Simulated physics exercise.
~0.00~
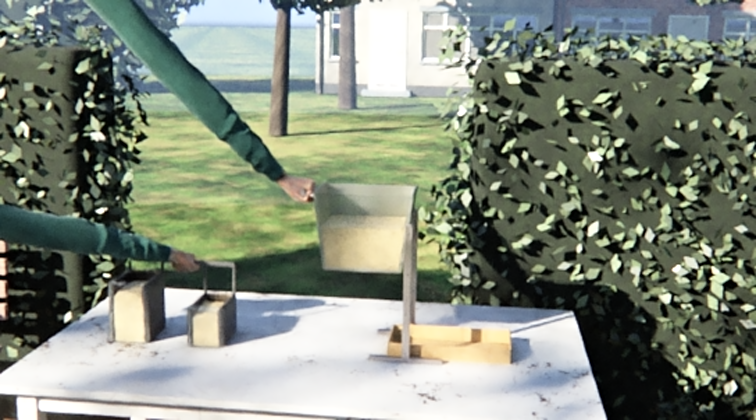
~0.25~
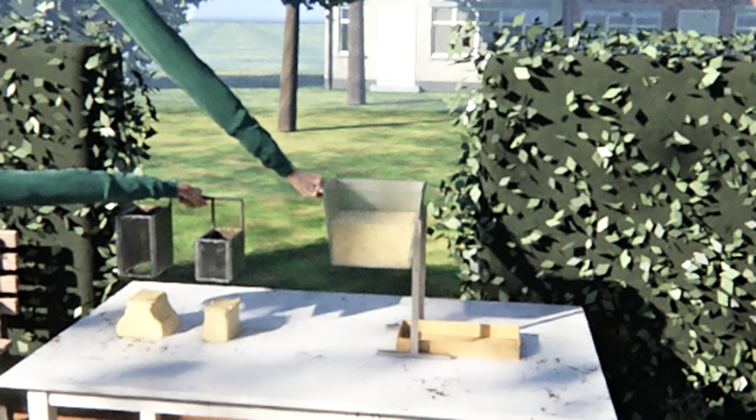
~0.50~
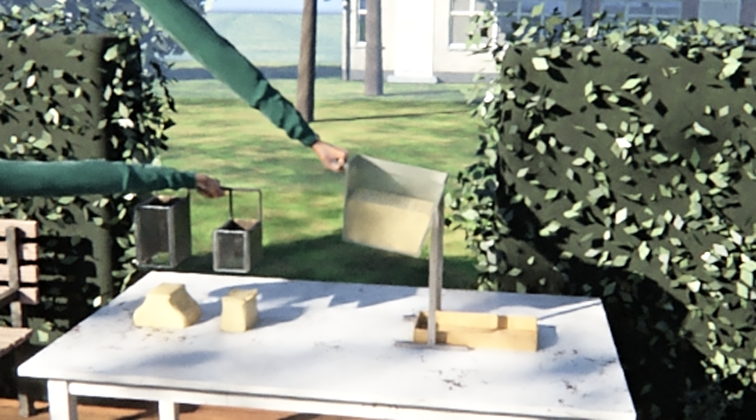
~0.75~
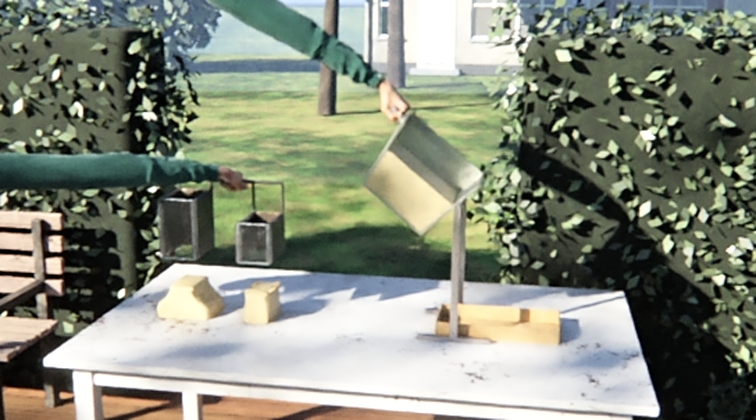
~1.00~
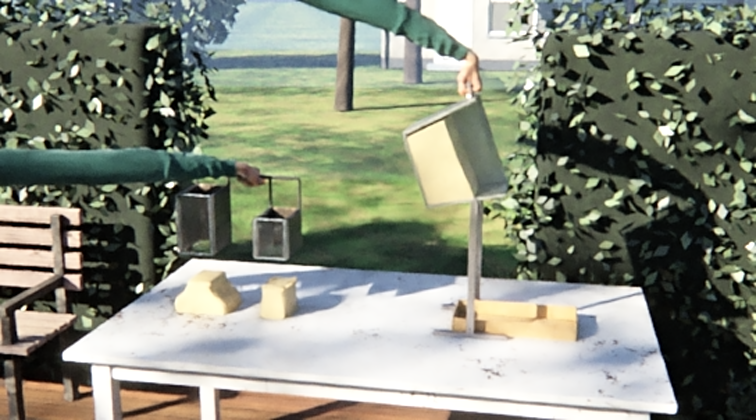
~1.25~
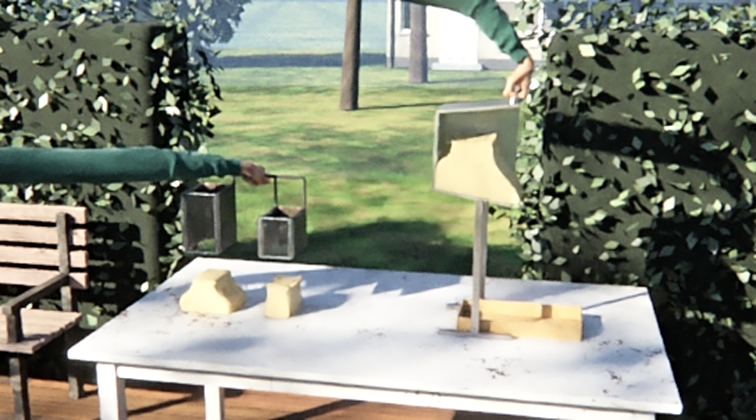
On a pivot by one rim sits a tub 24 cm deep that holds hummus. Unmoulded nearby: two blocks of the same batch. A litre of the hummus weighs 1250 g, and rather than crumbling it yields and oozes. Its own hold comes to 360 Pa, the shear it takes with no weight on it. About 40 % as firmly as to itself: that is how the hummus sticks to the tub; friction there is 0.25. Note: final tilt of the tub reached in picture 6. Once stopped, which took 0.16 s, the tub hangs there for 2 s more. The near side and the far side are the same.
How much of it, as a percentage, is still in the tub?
Near 33 percent is still in the tub.
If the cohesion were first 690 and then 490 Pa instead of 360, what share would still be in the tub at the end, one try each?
50 in a hundred, followed by 45 in a hundred.
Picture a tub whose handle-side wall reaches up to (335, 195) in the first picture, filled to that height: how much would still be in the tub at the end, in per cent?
Remaining in tub at end: Approx. 50 %.
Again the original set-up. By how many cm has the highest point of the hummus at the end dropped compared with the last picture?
The top ends up some 11 cm below its level in the last picture.
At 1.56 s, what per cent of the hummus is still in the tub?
Near 45 in a hundred.
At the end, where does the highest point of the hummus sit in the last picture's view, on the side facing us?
Looking at the last picture, I'd put it at about (477, 175).
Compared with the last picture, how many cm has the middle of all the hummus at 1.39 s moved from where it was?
I'd estimate roughly 8 centimetres.
After 1.39 s, the tub is at 92 degrees and holds 72 %.
After 1.56 s, the tub is at 92 degrees and holds 45 %.
After 1.73 s, the tub is at 92 degrees and holds 37 %.
After 1.90 s, the tub is at 92 degrees and holds 34 %.
After 3.25 s, the tub is at 92 degrees and holds 33 %.
